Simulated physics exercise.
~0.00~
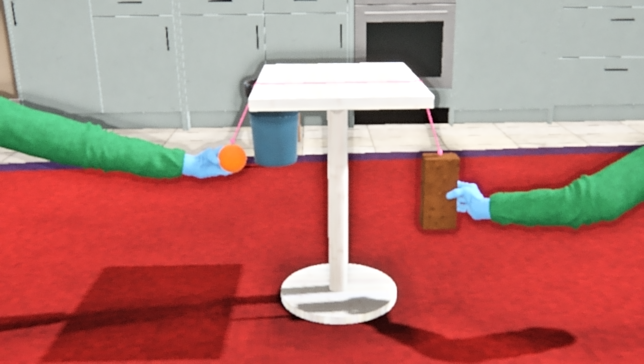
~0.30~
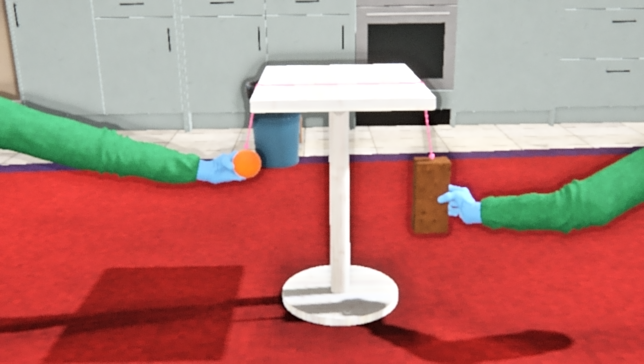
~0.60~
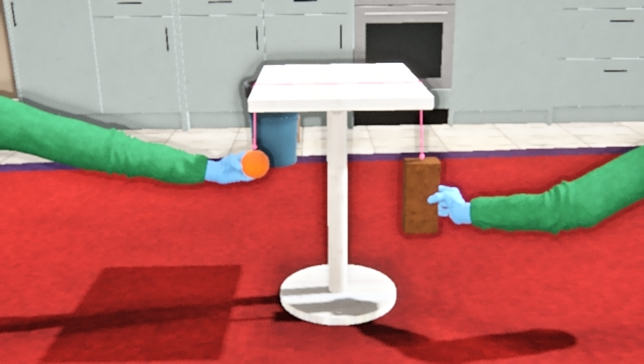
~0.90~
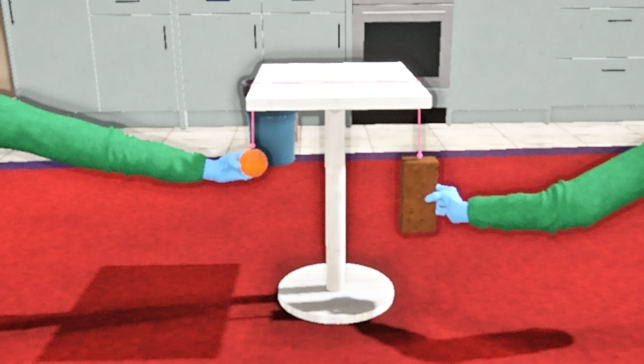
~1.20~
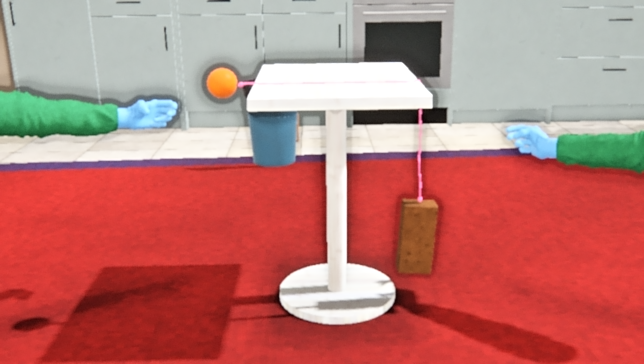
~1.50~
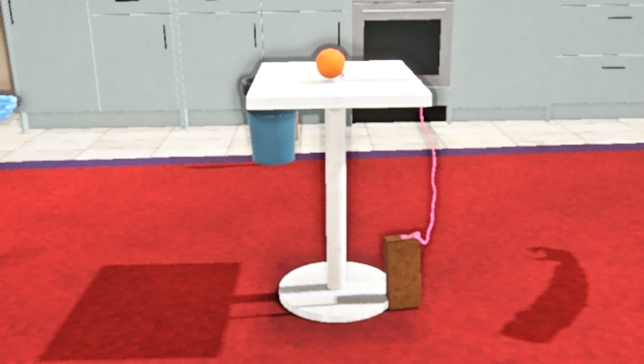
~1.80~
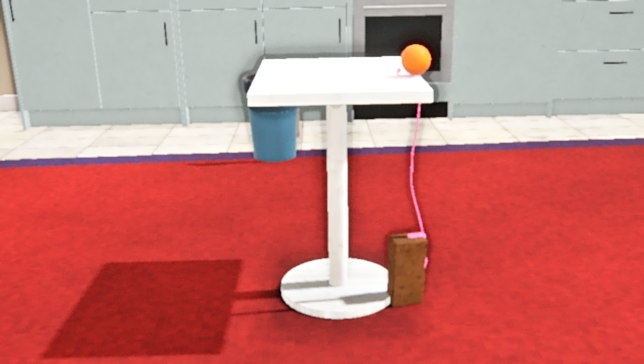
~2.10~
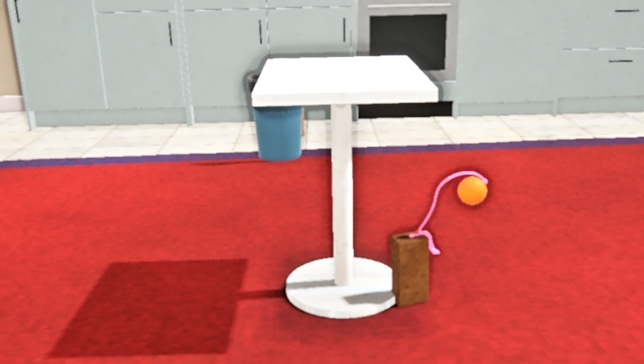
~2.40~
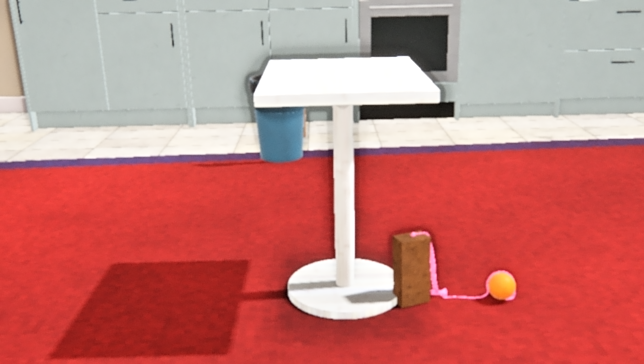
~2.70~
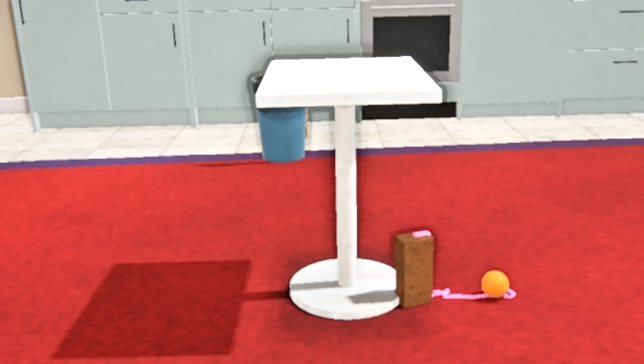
In a kitchen, hands release a ribbon's ends and the brick drags the orange over a table to the floor.
